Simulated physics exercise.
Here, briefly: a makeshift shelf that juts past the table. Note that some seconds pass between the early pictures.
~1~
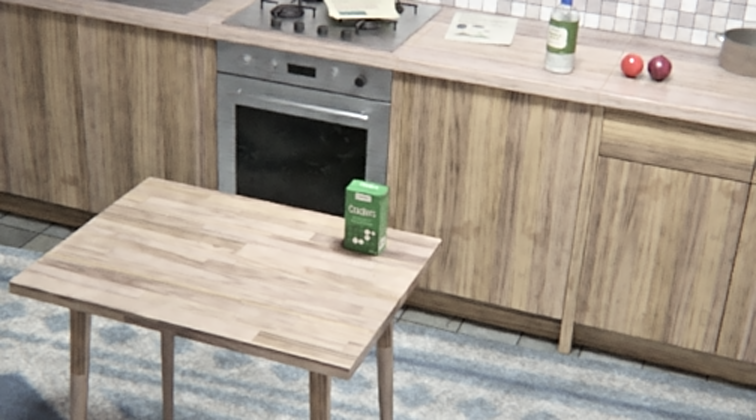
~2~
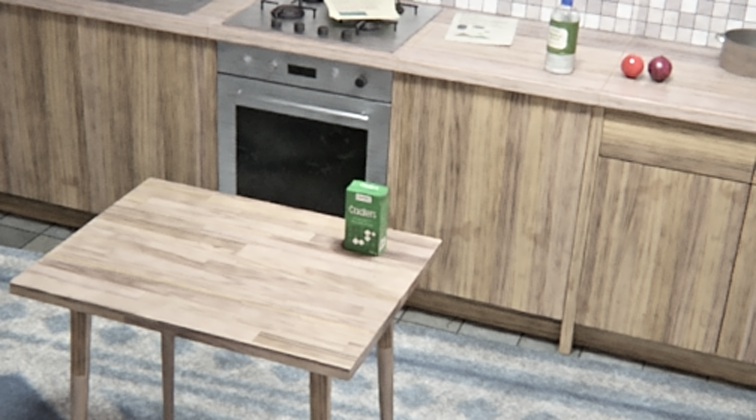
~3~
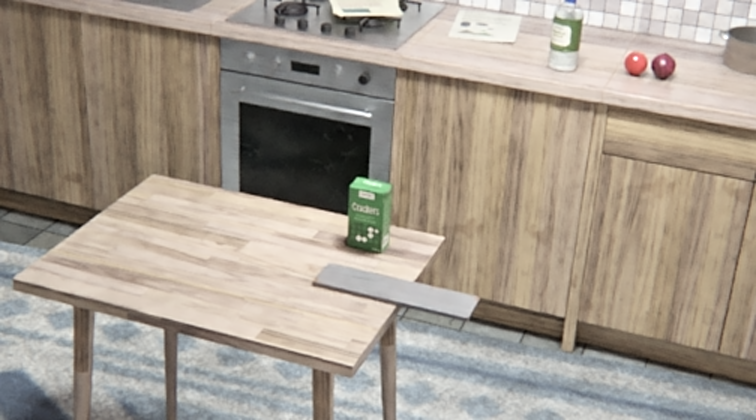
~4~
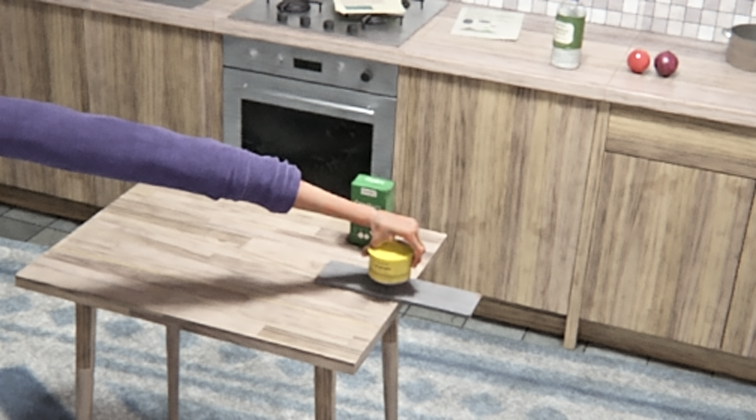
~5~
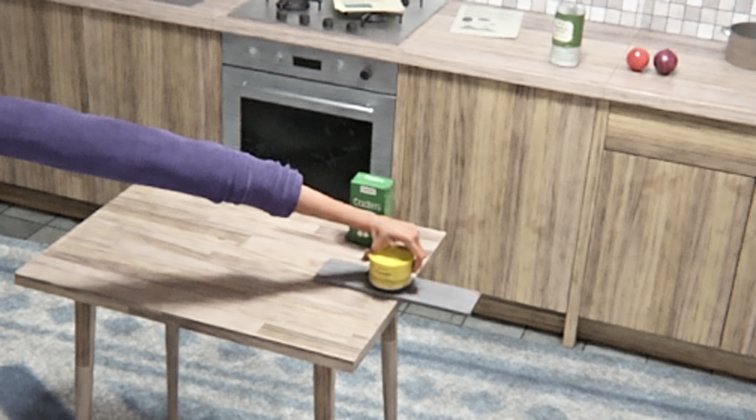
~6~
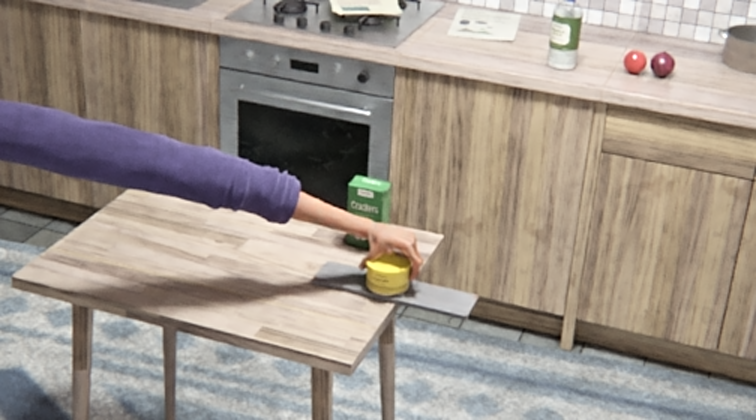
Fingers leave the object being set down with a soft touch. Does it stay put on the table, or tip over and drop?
Well, it makes it - nothing falls.
Then, 0.40 s on from there, no change.
Then, 1.00 s on from there, yellow tub resting near (388, 273).
In the end, all 3 unmoved. At the end, from the last picture's camera, yellow tub near (388, 273). The board holds.
